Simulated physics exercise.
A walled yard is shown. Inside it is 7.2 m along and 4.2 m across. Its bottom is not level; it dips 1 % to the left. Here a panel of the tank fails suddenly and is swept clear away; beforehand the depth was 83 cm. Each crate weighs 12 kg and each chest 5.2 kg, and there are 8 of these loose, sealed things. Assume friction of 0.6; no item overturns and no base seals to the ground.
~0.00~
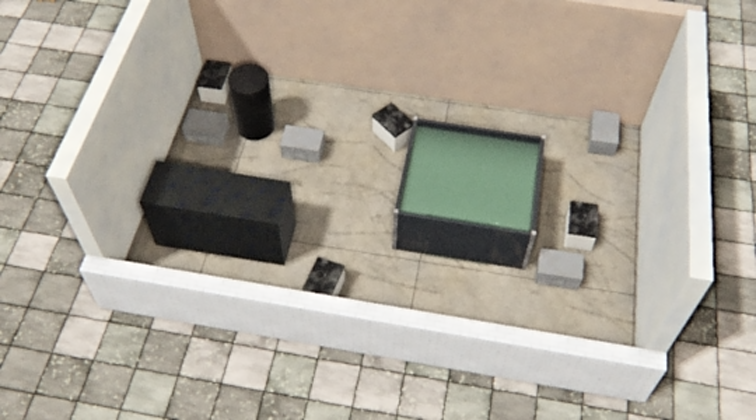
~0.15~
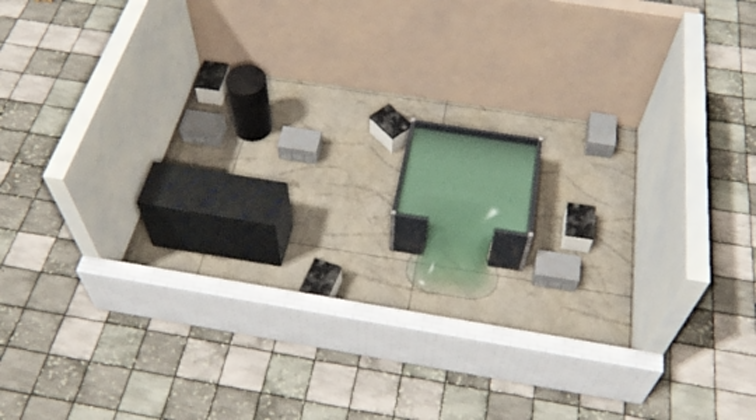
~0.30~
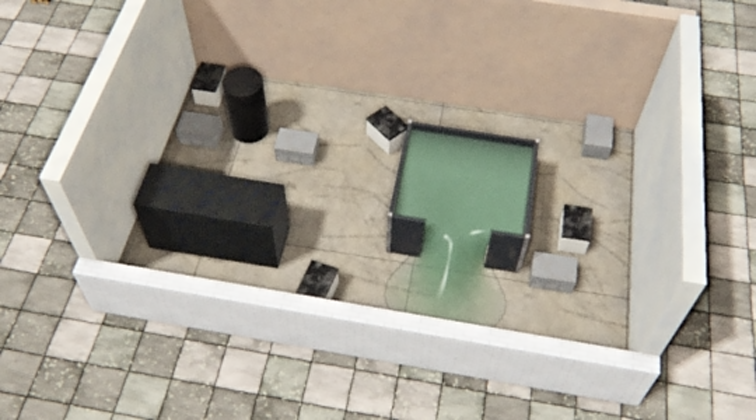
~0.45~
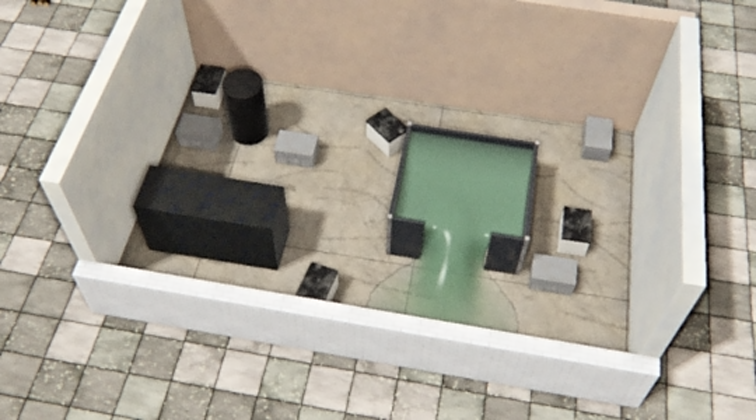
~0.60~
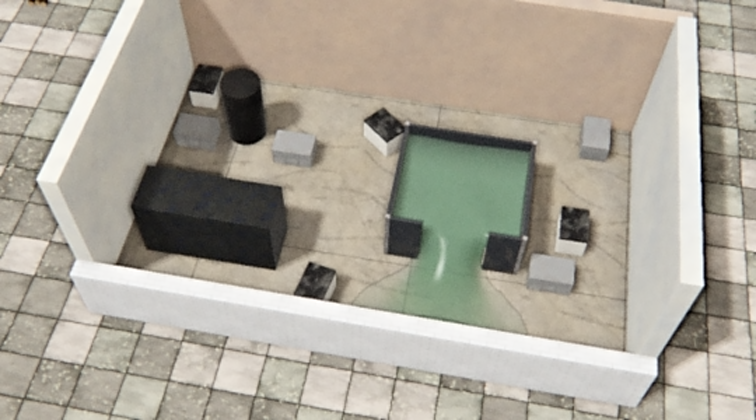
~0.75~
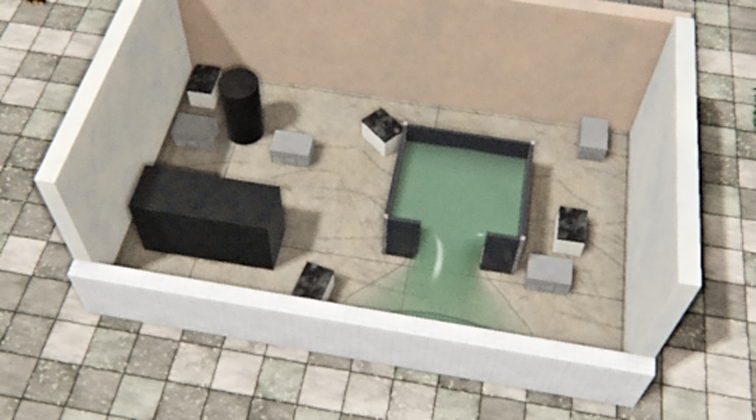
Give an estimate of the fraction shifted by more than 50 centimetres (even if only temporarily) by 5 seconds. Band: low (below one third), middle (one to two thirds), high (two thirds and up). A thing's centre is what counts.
High.
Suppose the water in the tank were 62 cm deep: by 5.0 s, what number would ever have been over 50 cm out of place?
In that case the number is 4.
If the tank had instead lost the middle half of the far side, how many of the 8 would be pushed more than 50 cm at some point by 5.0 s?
Then it comes to 7.
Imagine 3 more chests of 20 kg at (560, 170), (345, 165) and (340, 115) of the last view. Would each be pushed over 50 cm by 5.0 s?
Well, in turn they are above that, below that and below that.
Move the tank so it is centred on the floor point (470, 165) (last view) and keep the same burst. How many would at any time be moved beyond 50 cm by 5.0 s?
So the tally would be 5.
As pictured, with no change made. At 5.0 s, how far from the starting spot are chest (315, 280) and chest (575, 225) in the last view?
Shifts in order: 100 cm; 100 cm.
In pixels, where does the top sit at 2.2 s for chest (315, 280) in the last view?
My estimate: Around (283, 259).
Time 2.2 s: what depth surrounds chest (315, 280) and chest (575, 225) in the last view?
Depth approx. 11 cm / 1 cm.
After 1.1 s 0 of 8 are over 50 cm from their spots; 0 afloat.
After 2.2 s 1 of 8 are over 50 cm from their spots; 1 afloat.
After 3.5 s 3 of 8 are over 50 cm from their spots; 3 afloat.
After 5.0 s 6 of 8 are over 50 cm from their spots, and 6 have been at some point; 8 afloat.
